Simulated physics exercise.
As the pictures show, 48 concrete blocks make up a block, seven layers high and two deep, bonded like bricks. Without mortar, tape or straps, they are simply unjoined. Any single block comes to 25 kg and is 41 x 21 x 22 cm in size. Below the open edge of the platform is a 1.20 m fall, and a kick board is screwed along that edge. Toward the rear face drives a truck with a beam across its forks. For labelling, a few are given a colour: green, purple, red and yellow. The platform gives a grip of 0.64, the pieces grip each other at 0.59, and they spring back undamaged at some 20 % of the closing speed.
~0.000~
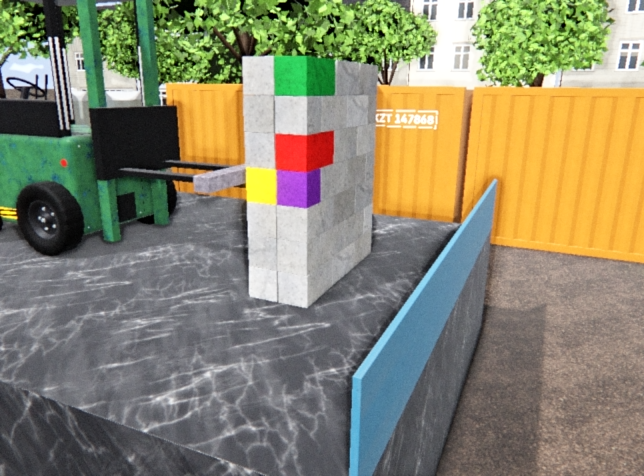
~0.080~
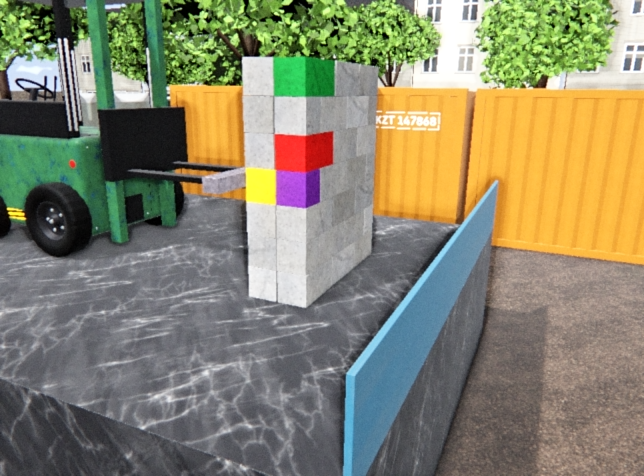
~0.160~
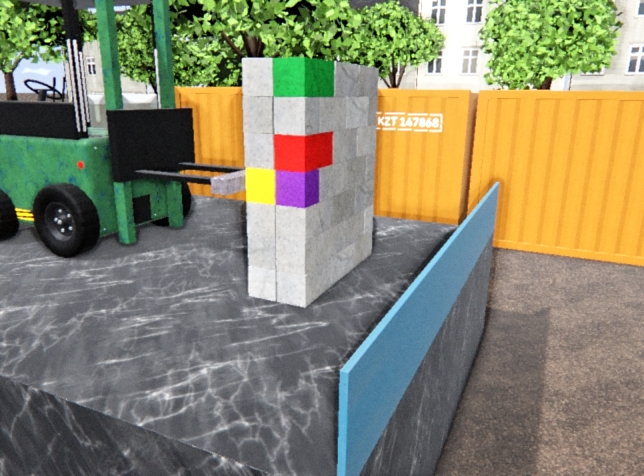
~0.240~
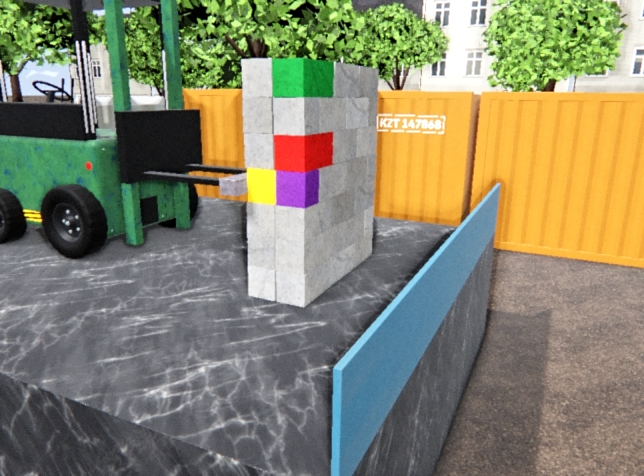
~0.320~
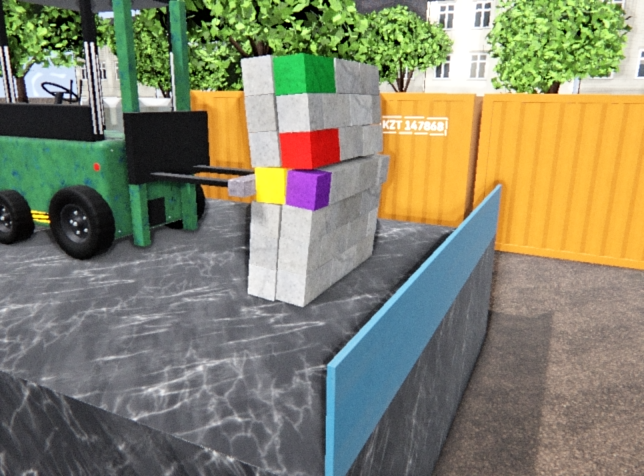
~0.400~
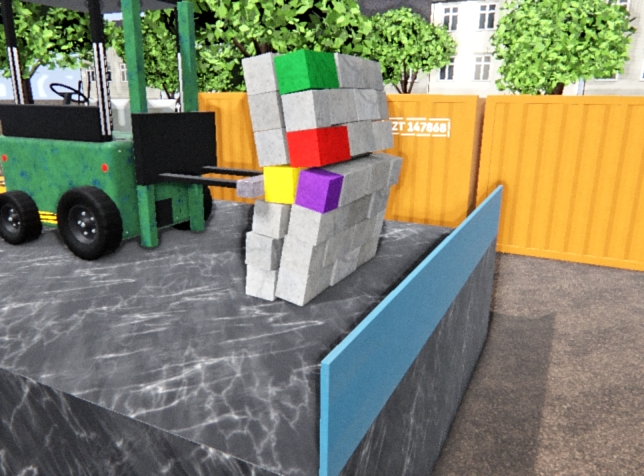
The clip opens on a green forklift at left, its beam just short of a still stack of gray blocks with green, red, yellow and purple ones. The forklift drives right and the beam meets the stack, pushing the middle outward as the layers shift, gaps open and the blocks tilt.
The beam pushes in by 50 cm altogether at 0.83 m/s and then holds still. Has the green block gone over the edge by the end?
At the finish it has not gone down.
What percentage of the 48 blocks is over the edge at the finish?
Share: Approx. 5 %.
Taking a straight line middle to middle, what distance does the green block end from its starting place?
Around 85 cm, start to finish.
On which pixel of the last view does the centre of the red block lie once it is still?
It settles close to (414, 275) in the last view.
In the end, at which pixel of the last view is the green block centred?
It ends up at about (373, 196) in the last picture.
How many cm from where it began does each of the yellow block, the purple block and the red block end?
Approx. shifts in cm - yellow: 90; purple: 100; red: 100.
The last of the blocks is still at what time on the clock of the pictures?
3.5 s, roughly.
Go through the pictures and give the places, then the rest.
In the first frame (we follow the side turned to the camera; the camera moves round a little), beam (203, 185) 18 cm from the stack; green block (290, 76); yellow block (261, 186); purple block (291, 189); no piece has moved.
Beam (212, 186) 12 cm from the stack; green block (289, 77), in the second frame.
Beam (220, 187) 50 mm from the stack; green block (288, 77), in the third frame.
Beam (229, 188) 17 mm in; green block (288, 78); 2 stirred so far, in the fourth frame.
Beam (237, 189) 8 cm in; green block (289, 75) tipped 5°; purple block (301, 191) tipped 5°; steepest lean 5°, the block at (264, 150); 48 stirred so far, in the fifth frame.
Beam (246, 190) 15 cm in; green block (292, 72) tipped 11°; purple block (311, 192) tipped 11°; red block (335, 145) tipped 8°; steepest lean 13°, the block at (363, 137); 46 stirred so far, in the sixth frame.
Around 0.64 s, none of the 48 blocks over the edge, 47 disturbed; green block tipped 32°; purple block tipped 41°, 11 cm lower.
Around 1.10 s, none of the 48 blocks over the edge, 46 disturbed; green block tipped 19°, 65 cm lower; purple block on its side.
Finally (3.5 s), 3 of the 48 blocks over the edge; green block 66 cm lower; yellow block on its side; purple block on its side. Seen by the last camera, middles, green block near (373, 196), yellow block near (372, 274).
